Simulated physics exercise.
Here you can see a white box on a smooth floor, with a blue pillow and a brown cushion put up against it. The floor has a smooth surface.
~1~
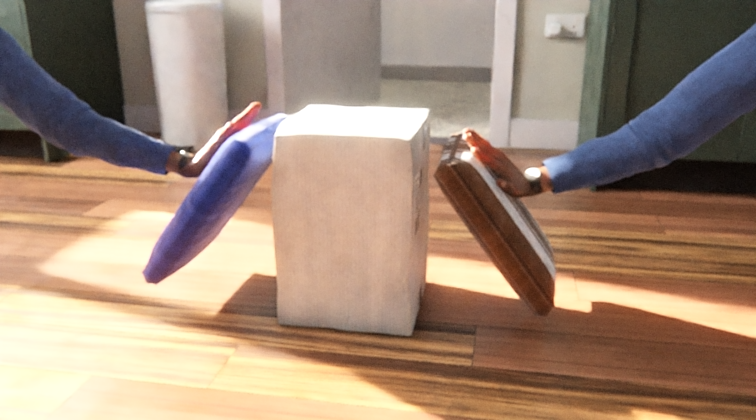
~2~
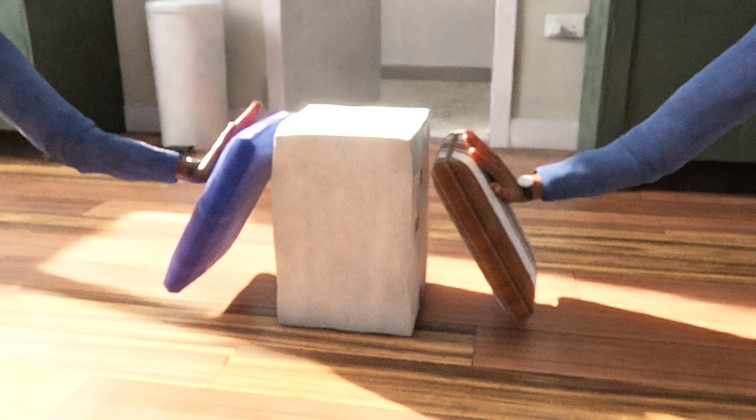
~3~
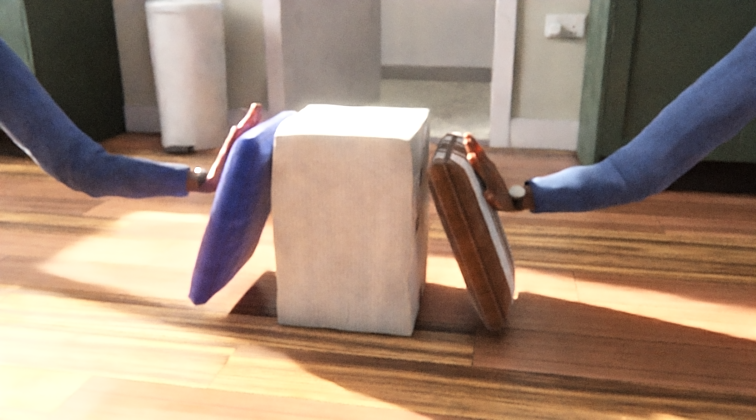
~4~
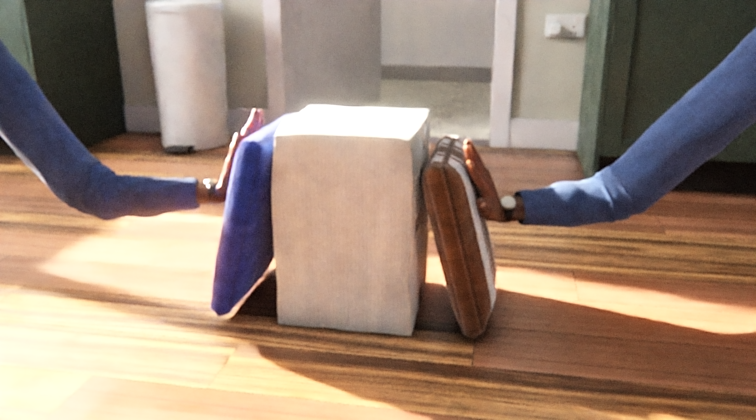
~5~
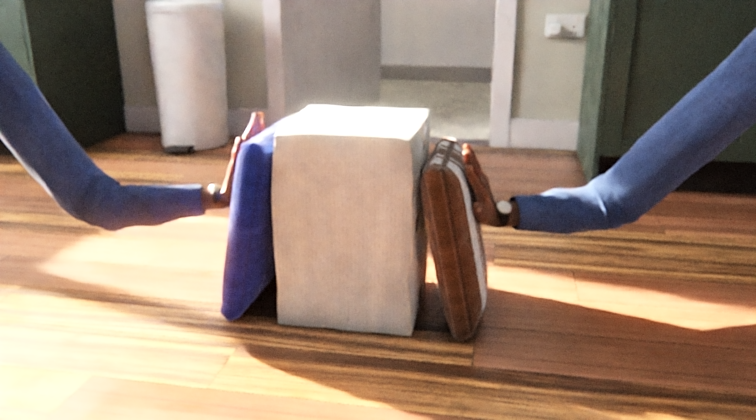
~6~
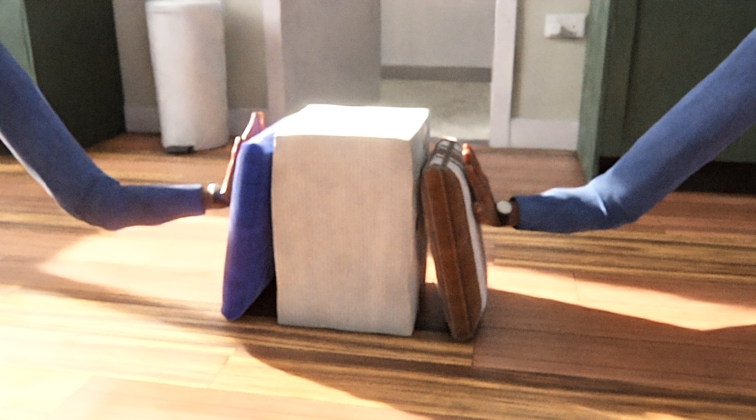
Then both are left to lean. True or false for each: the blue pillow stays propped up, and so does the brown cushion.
Blue pillow: True; brown cushion: True.
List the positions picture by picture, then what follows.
In the first frame, pillow foot (150, 279), head (243, 148); cushion foot (544, 311), head (442, 170).
In the second frame, pillow foot (171, 289); cushion foot (522, 318).
In the third frame, pillow foot (197, 301); cushion foot (496, 326).
In the fourth frame, pillow foot (220, 311); cushion foot (473, 333).
In the fifth frame, pillow foot (231, 316); cushion foot (462, 336).
In the sixth frame, pillow foot (231, 316), head (253, 148), almost upright; cushion foot (462, 336), head (432, 173), almost upright.
Then, 0.34 s after the last picture, pillow leaning near (264, 215); cushion leaning near (455, 234).
At rest, pillow leaning near (264, 214); cushion leaning near (455, 234). The blue pillow remains propped up and the brown cushion keeps leaning.
